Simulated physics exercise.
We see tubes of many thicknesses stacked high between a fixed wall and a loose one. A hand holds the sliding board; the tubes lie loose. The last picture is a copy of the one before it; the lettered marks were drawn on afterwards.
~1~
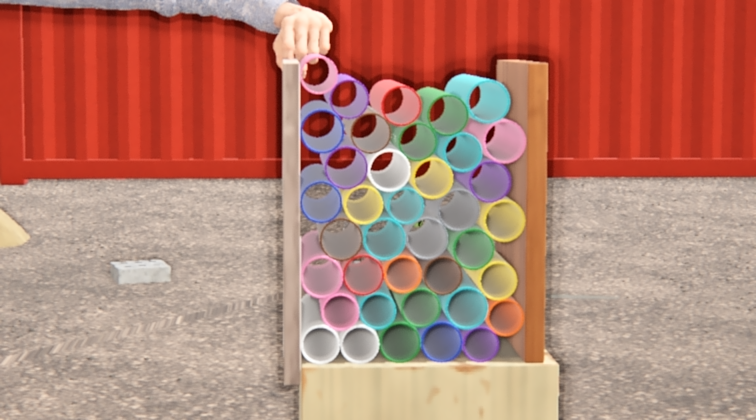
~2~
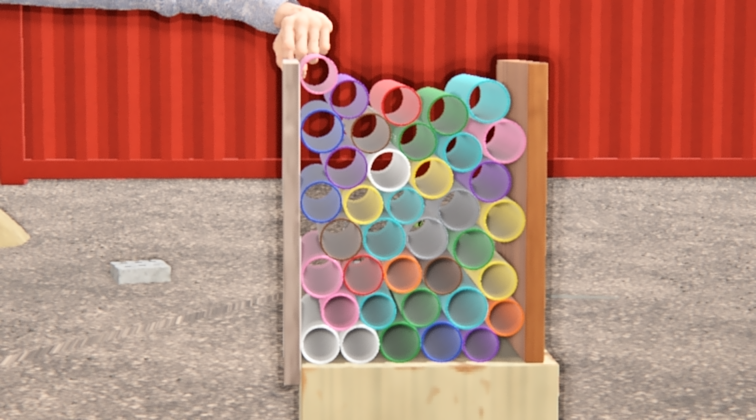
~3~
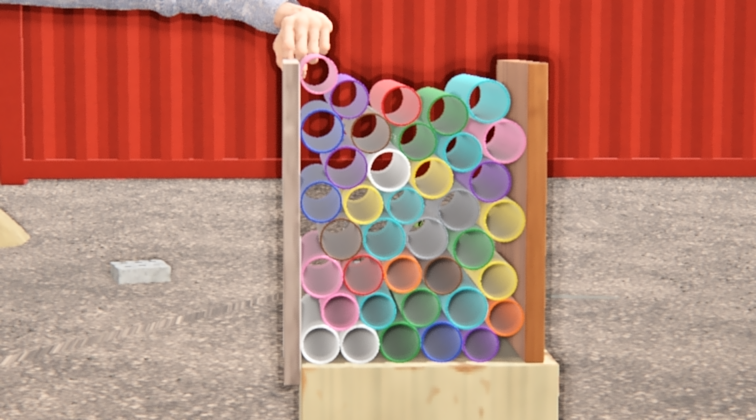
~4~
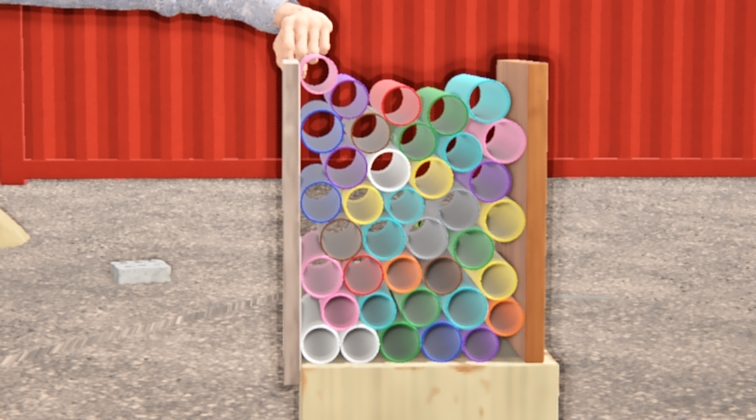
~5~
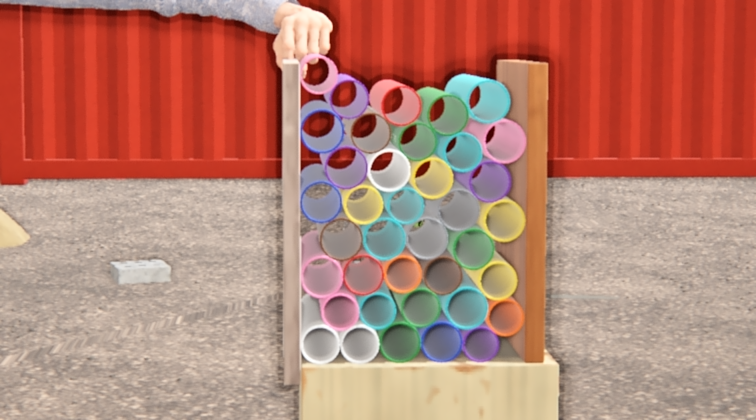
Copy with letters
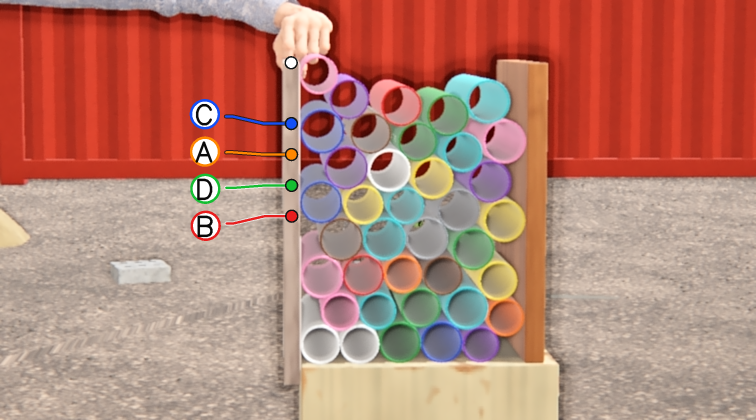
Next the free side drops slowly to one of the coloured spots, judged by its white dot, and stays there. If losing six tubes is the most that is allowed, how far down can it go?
It can be let down to B.
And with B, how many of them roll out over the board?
The count is three.
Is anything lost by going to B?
Yes.
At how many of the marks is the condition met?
Four of them.
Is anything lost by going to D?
Yes.
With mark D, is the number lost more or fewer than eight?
At D, fewer than eight.
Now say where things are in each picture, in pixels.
The first picture shows a purple tube (349, 99); side board (291, 209); a white tube (320, 345).
The second picture shows a white tube (320, 345); a turquoise tube (378, 311).
The third picture shows an orange tube (505, 317); a brown tube (341, 239).
The fourth picture shows a yellow tube (504, 221); a white tube (389, 170).
The fifth picture shows a brown tube (371, 133); a purple tube (349, 99); side board (291, 209).
On the marked copy, A at (291, 154); B at (292, 216); C at (291, 123); D at (292, 186); the white dot at (291, 63).
Taking B. A third of the way, top of the board (300, 130).
Two thirds of the way, top of the board (300, 207).
When it is over, top of the board (300, 216), three out over the board.
As for the rest, A one out over the board; C one out over the board; D one out over the board.
